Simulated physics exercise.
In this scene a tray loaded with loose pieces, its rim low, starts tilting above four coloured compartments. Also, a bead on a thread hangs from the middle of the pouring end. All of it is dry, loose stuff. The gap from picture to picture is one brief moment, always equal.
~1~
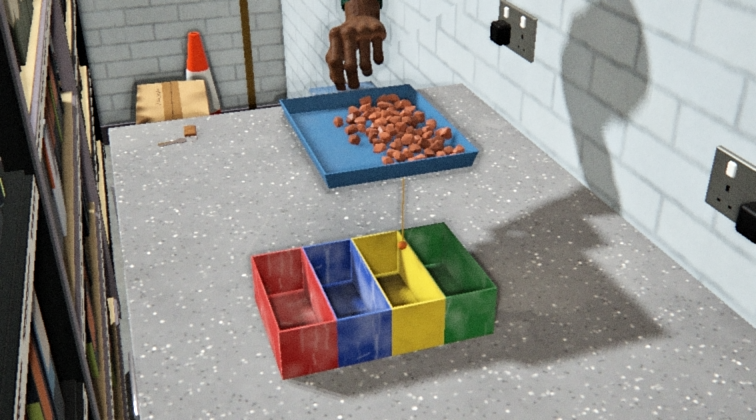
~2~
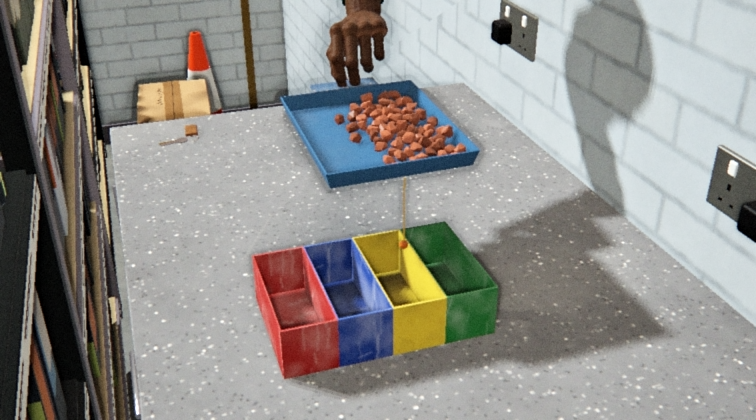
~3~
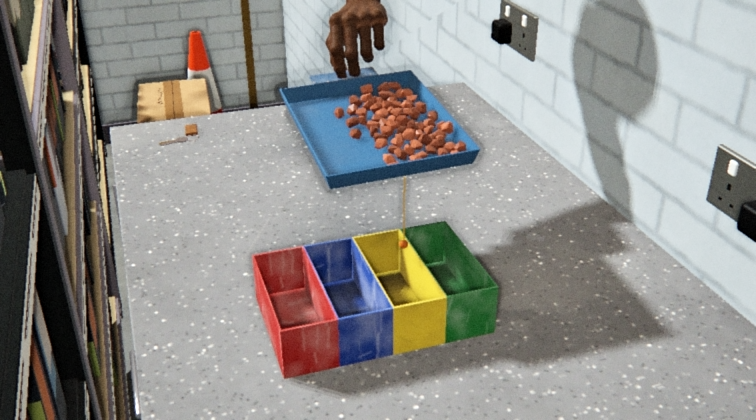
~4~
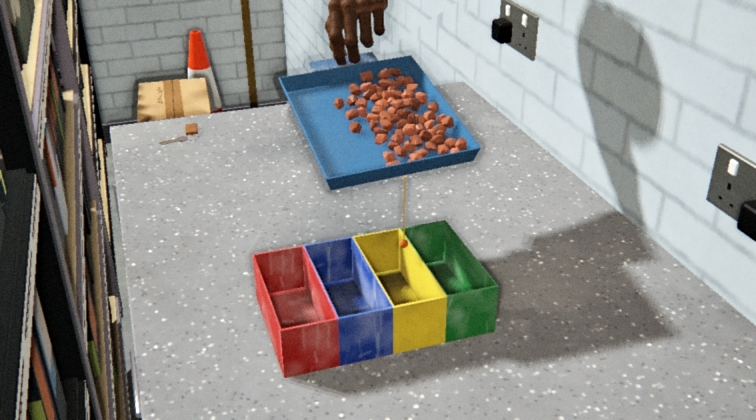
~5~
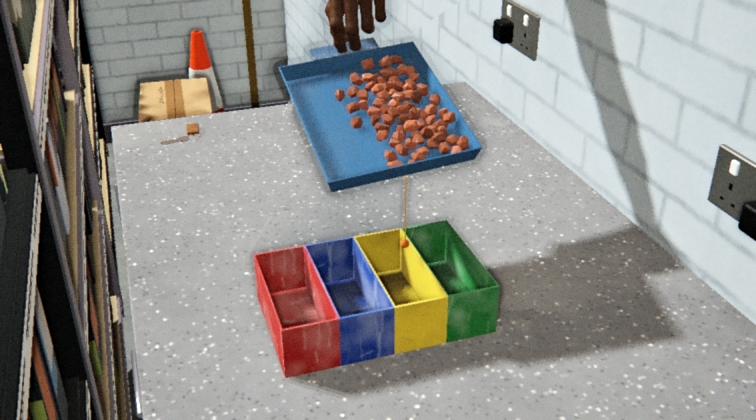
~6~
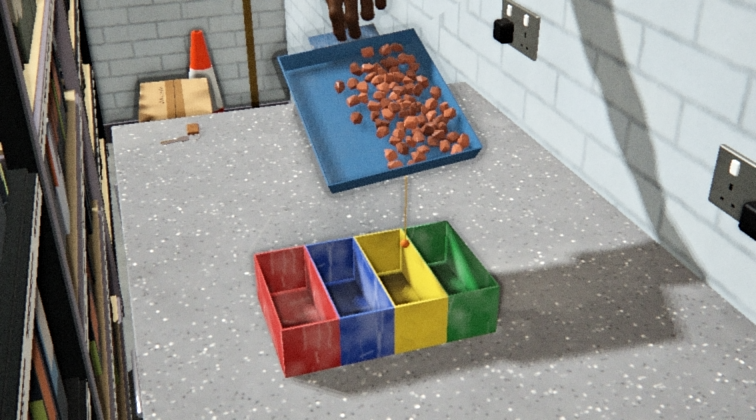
A dark hand hovered at the back of a blue tray of crushed brick bits, and the tray's far end rose steadily above the red, blue, yellow and green compartments while the bead hung still.
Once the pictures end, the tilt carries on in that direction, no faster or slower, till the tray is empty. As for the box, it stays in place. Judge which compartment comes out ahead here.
I would say the blue compartment.
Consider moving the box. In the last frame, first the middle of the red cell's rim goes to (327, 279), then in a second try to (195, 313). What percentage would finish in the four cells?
About 100 per cent, then about 70 per cent.
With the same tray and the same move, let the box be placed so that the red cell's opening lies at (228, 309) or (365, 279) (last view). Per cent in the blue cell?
Trial 1 about 0 %, trial 2 about 30 %.
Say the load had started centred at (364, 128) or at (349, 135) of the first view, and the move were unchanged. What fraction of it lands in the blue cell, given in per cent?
About 60 % and 60 %.
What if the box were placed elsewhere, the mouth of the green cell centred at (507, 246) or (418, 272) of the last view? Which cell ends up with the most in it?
Case A: The red one; case B: The yellow one.
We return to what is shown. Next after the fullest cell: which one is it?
That yellow cell.
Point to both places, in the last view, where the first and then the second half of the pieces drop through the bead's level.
About (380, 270) to begin with, then about (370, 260).
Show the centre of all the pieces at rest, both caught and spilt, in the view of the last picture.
Somewhere close to (373, 324) in the last picture.
Shortly afterwards, tray tipped steeply; all but a few on the tray; a little falling or outside the box.
Next, tray tipped past a quarter turn; near a quarter on the tray; near a third in the blue cell; near a quarter in the yellow cell; a little falling or outside the box.
Some moments later, tray tipped past a quarter turn; near half in the blue cell; near a third in the yellow cell; only a few in the green cell; only a few falling or outside the box.
In the end, tray tipped past a quarter turn; near half in the blue cell; near a third in the yellow cell; only a few in the green cell; none at all in the red cell; only a few outside the box.
